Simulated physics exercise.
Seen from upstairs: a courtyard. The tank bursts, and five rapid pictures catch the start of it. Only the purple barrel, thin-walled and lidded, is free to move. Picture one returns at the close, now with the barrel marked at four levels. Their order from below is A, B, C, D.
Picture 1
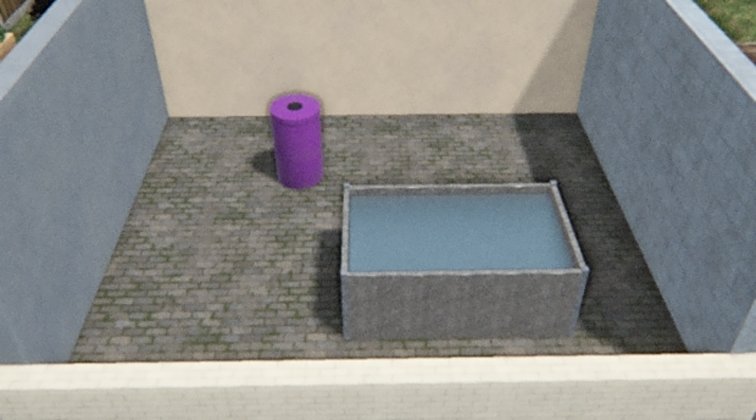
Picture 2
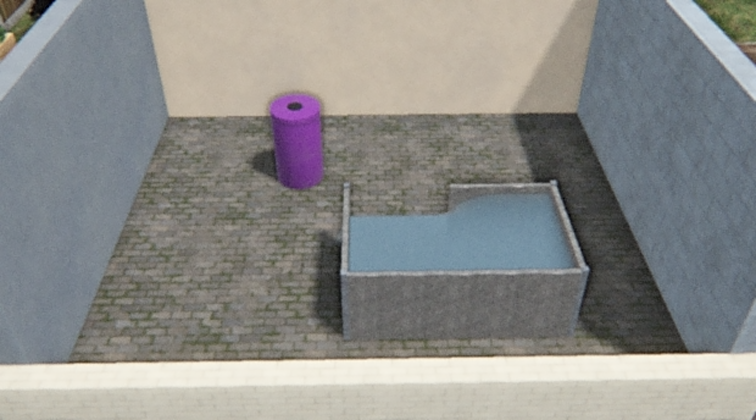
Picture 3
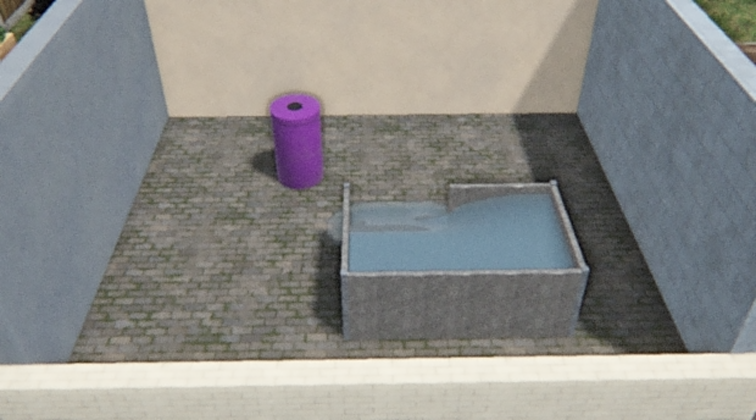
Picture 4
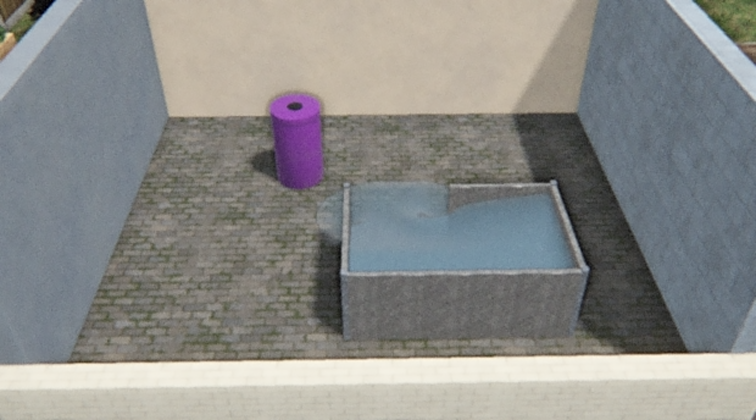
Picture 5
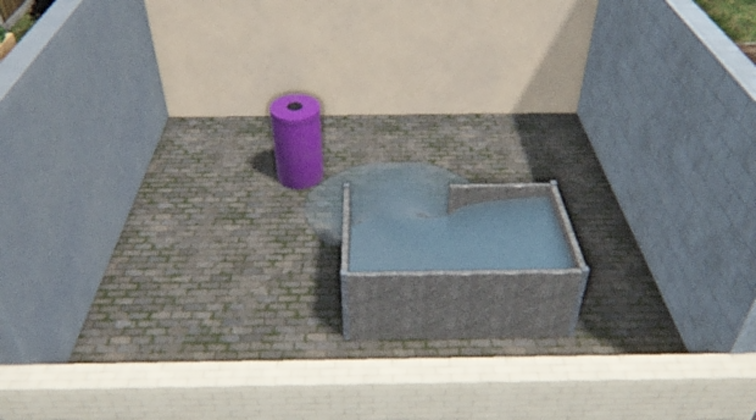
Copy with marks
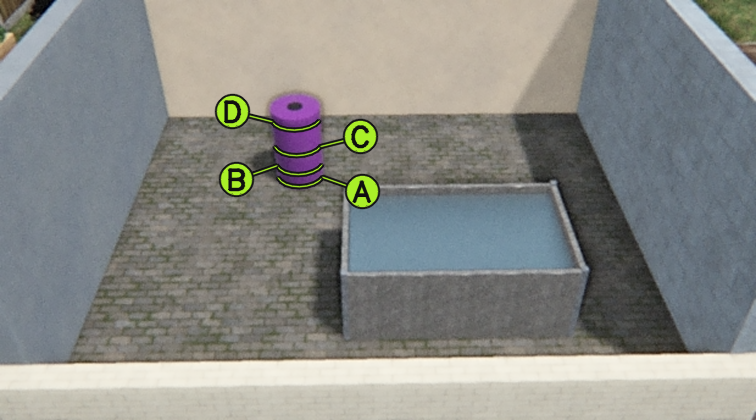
Water poured out through a gap that opened in the back left of a full stone tank and spread across the paved yard towards a purple barrel, which stayed where it stood.
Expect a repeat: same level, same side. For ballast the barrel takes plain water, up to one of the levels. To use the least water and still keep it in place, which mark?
I would pick line C.
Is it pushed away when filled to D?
No.
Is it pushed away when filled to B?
Yes.
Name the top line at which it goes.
The answer is B.
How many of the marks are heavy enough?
Two.
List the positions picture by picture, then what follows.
In the first frame, lid of the purple barrel at (295, 107); tank full, its middle at (456, 232).
In the second frame, water covers 2 % of the ground, mostly out of sight from here.
In the third frame, 4 % of the ground under water, its edge towards the barrel at (335, 226).
In the fourth frame, 7 % of the ground under water, its edge towards the barrel at (331, 200).
In the fifth frame, lid of the purple barrel at (295, 107); 10 % of the ground under water, its edge towards the barrel at (332, 180).
In lime, A at (299, 186); B at (298, 174); C at (296, 155); D at (294, 130); from the bottom up A, B, C, D.
Choosing A, it is pushed about 3 times its own width away.
Choosing B, it is pushed about its own width away.
Choosing C, it does not move.
Choosing D, it does not move.
